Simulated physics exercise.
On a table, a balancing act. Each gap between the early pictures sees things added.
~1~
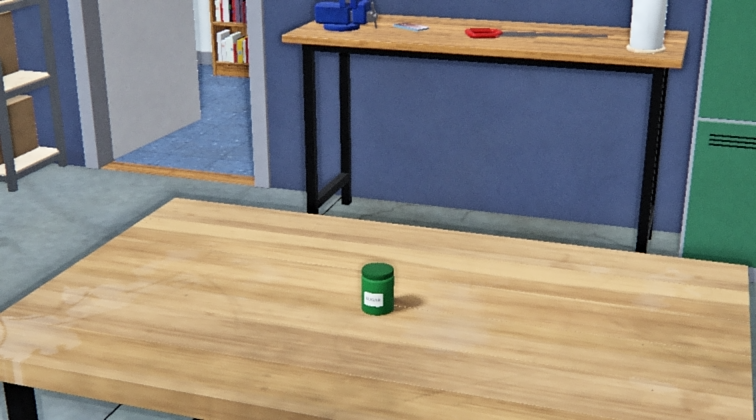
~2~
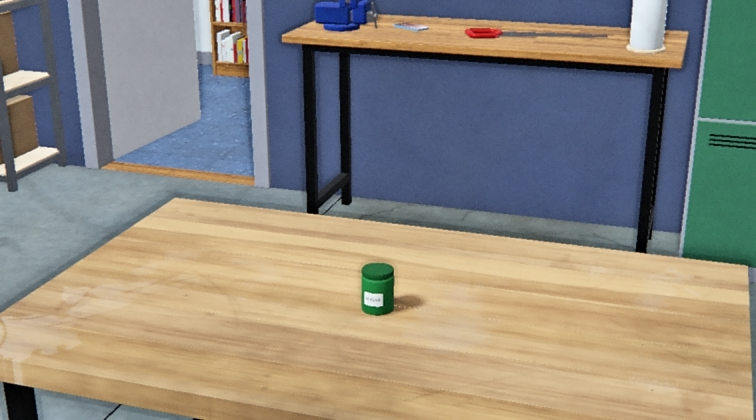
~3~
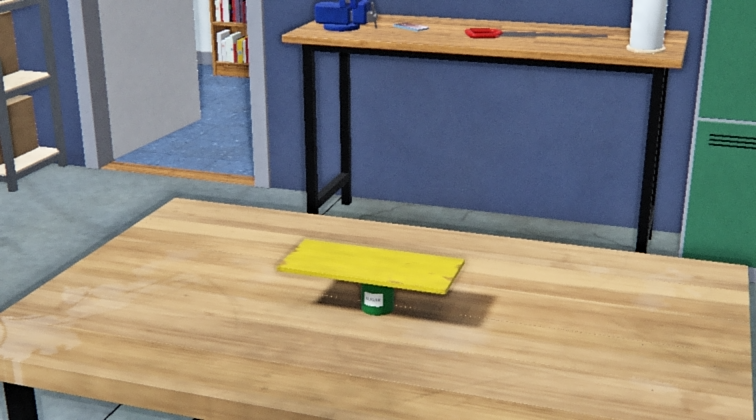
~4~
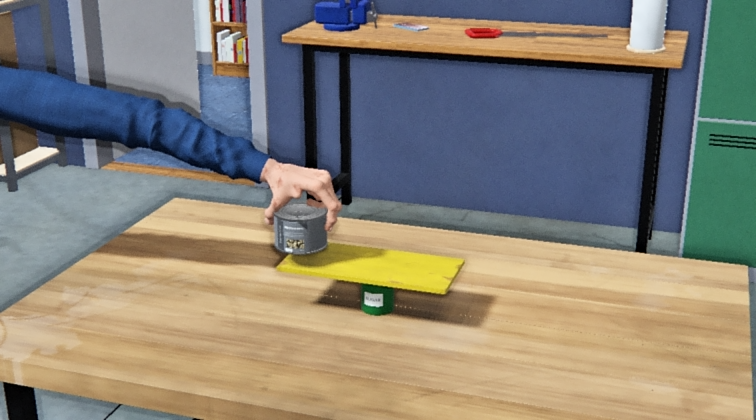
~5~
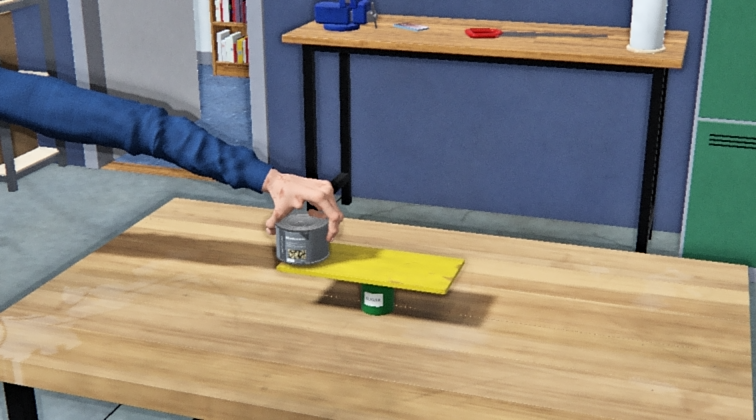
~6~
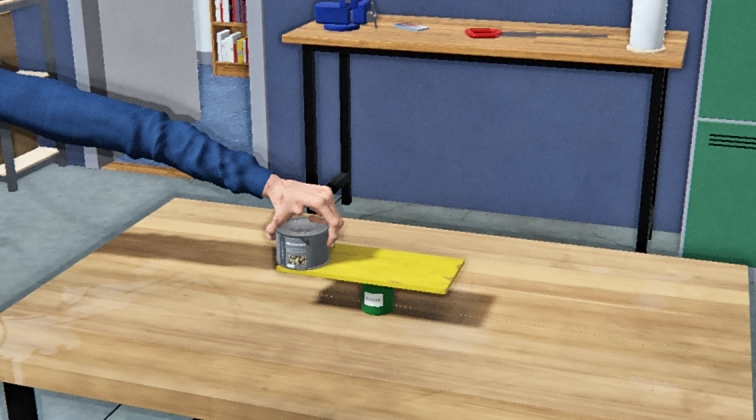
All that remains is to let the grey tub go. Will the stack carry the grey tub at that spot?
Nice try - it doesn't all stay together, though.
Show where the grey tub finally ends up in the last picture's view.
It finishes at about (257, 276).
Then, 0.40 s after the last picture, grey tub now fallen; yellow board tipped 34° from how it was.
Then, 0.70 s after the last picture, yellow board tipped 26° from how it was.
At rest, fallen, grey tub; moved from the start, yellow board; green jar in place. Seen from the same camera at the end, grey tub near (257, 276). The stack comes apart.
